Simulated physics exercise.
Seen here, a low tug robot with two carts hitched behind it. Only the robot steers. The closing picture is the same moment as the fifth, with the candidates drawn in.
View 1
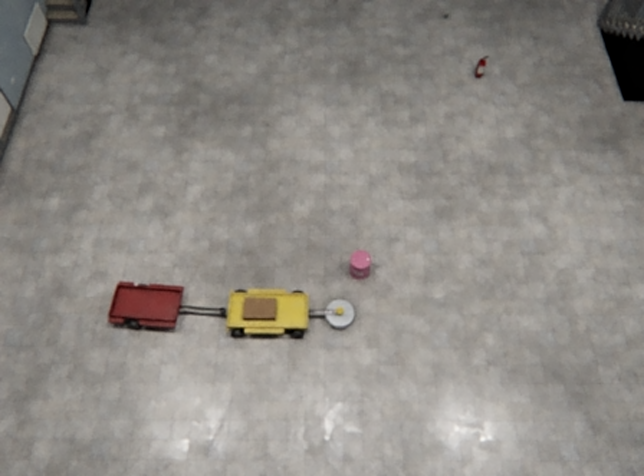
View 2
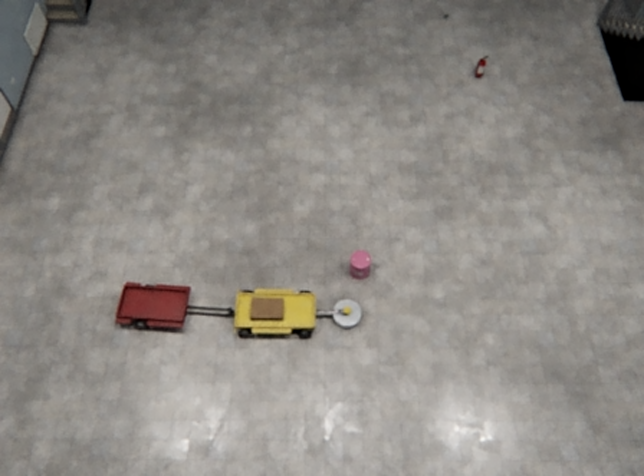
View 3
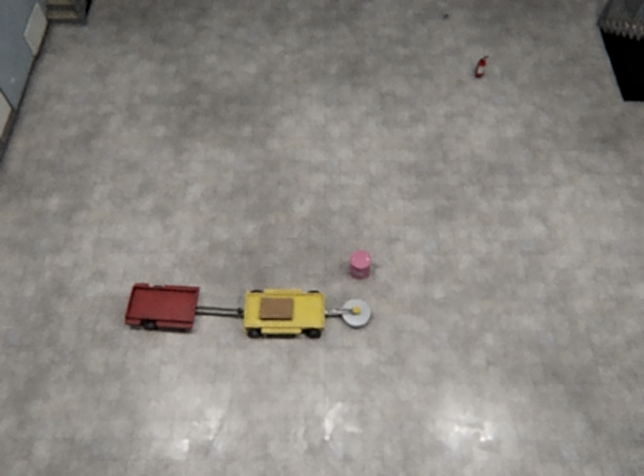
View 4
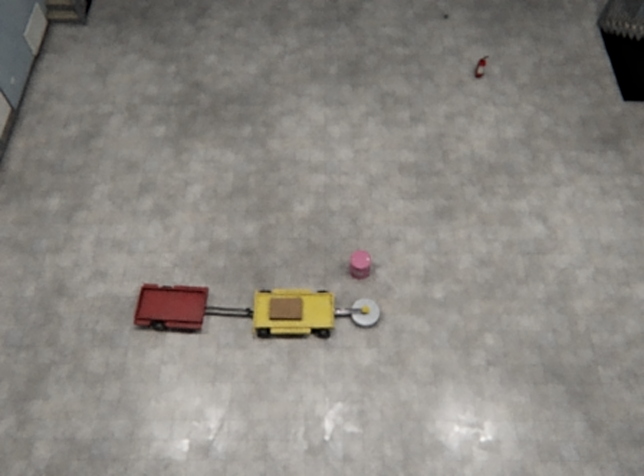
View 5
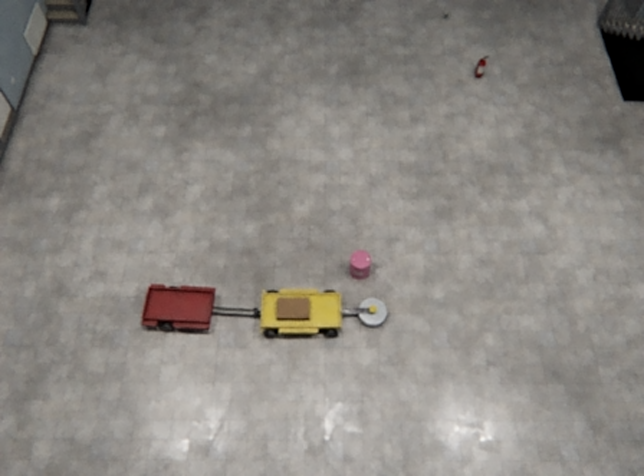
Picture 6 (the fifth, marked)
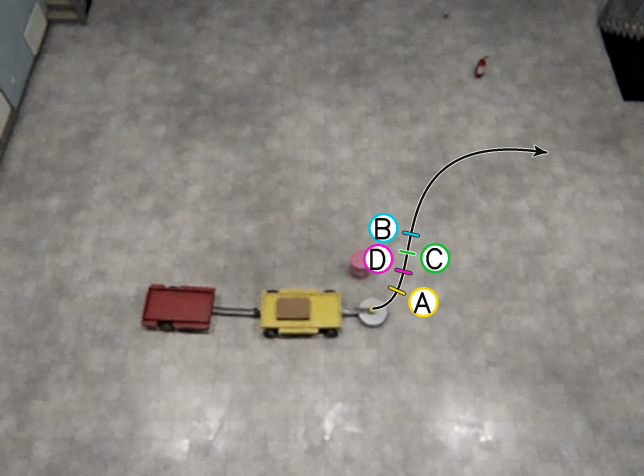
A small round robot pulled a yellow cart and a red cart behind it in a line, rolling slowly to the right across a gray floor and passing just below a pink keg that stayed still.
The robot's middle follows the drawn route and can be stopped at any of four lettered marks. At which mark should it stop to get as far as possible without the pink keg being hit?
The farthest safe stop is D.
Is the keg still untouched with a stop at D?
For that mark, yes.
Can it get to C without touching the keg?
No.
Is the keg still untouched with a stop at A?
Yes.
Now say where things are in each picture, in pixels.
In the first frame, red cart (146, 304); pink keg (360, 271); robot (340, 313).
In the second frame, robot (347, 313); yellow cart (276, 310); red cart (154, 304); pink keg (360, 271).
In the third frame, robot (356, 313); yellow cart (285, 310); red cart (163, 305); pink keg (360, 271).
In the fourth frame, robot (365, 312); yellow cart (294, 310); red cart (172, 305); pink keg (360, 271).
In the fifth frame, robot (373, 312); yellow cart (301, 310); red cart (179, 306); pink keg (360, 271).
On the copy, A at (397, 291); B at (411, 234); C at (407, 253); D at (403, 272); the route from (373, 309) via (427, 190) to (547, 153).
On D. First, robot (389, 304), last cart (197, 307).
Then, robot (398, 290), last cart (211, 307).
Finally, robot (403, 275), last cart (224, 308); nothing has been touched.
By contrast, A is safe but short; B is too far, the keg has been hit; C is too far, the keg has been hit.
